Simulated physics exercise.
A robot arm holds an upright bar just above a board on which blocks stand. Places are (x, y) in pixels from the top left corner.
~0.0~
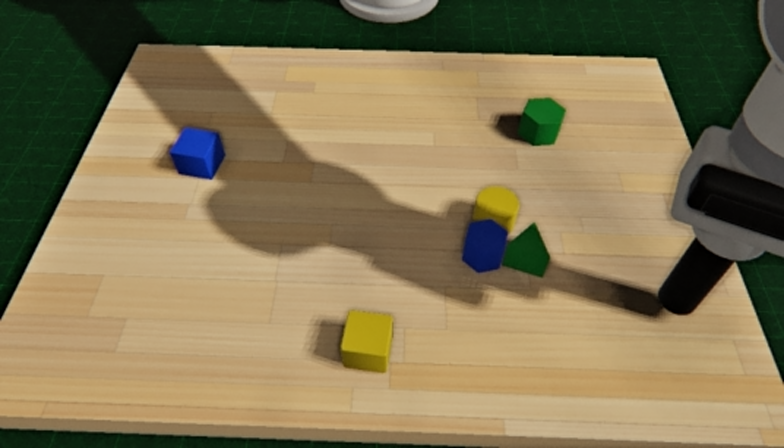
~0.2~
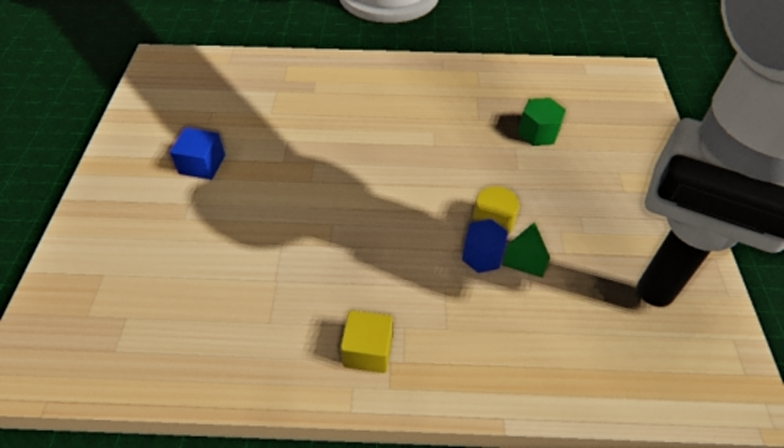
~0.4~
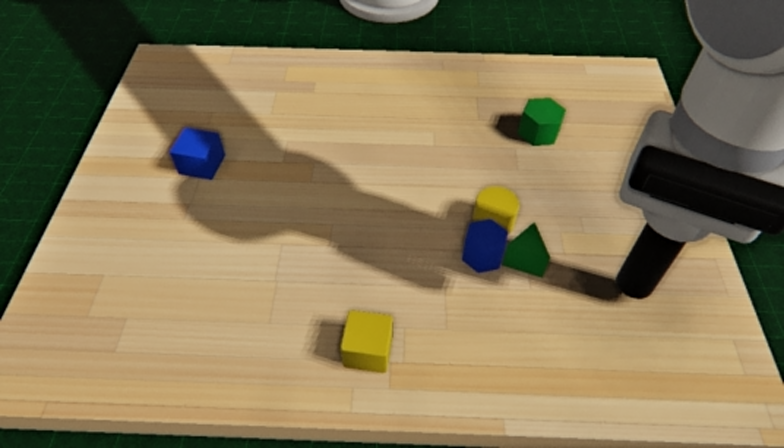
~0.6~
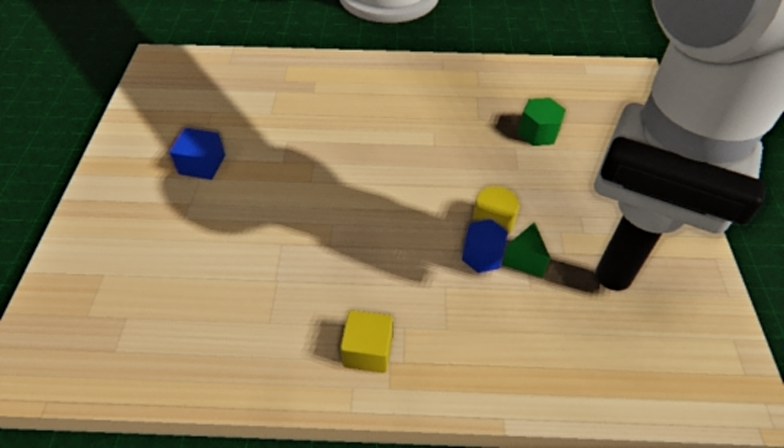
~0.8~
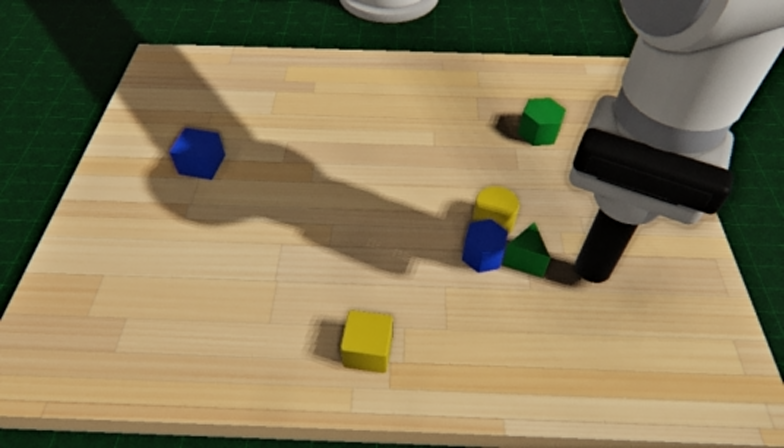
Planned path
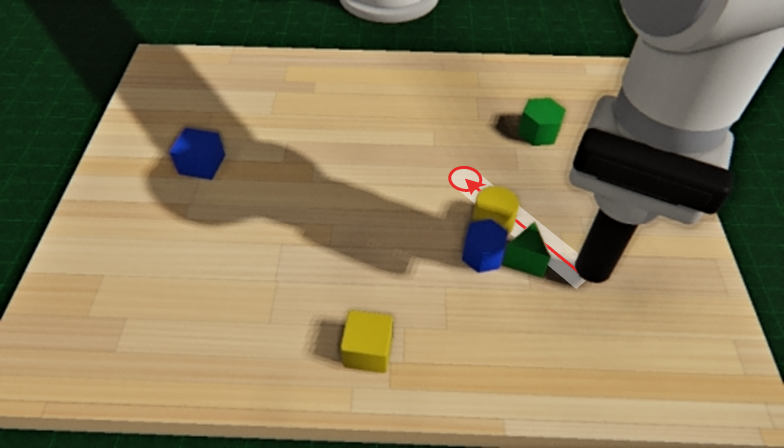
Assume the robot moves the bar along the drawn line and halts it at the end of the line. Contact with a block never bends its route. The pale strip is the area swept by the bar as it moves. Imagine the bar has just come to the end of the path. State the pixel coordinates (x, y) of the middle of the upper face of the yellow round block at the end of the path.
I'd guess (454, 184).
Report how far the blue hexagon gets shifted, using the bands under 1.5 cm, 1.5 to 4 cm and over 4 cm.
Displacement: Within 1.5 cm.
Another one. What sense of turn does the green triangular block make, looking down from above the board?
Overhead view: Anti-clockwise.
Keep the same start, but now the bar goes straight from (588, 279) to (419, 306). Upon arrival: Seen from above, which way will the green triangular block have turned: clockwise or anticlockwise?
The turn is clockwise.
Path on the board, in a line from (588, 279) to (465, 179).
What follows on the original path. One third of the way, bar at (546, 231); nothing pushed yet.
Two thirds of the way, bar at (505, 198); yellow round block at (470, 191); green triangular block at (528, 238), turned 25° anticlockwise.
At the end, bar at (467, 167); blue hexagon in place; yellow round block at (454, 184); green triangular block at (528, 238), turned 25° anticlockwise.
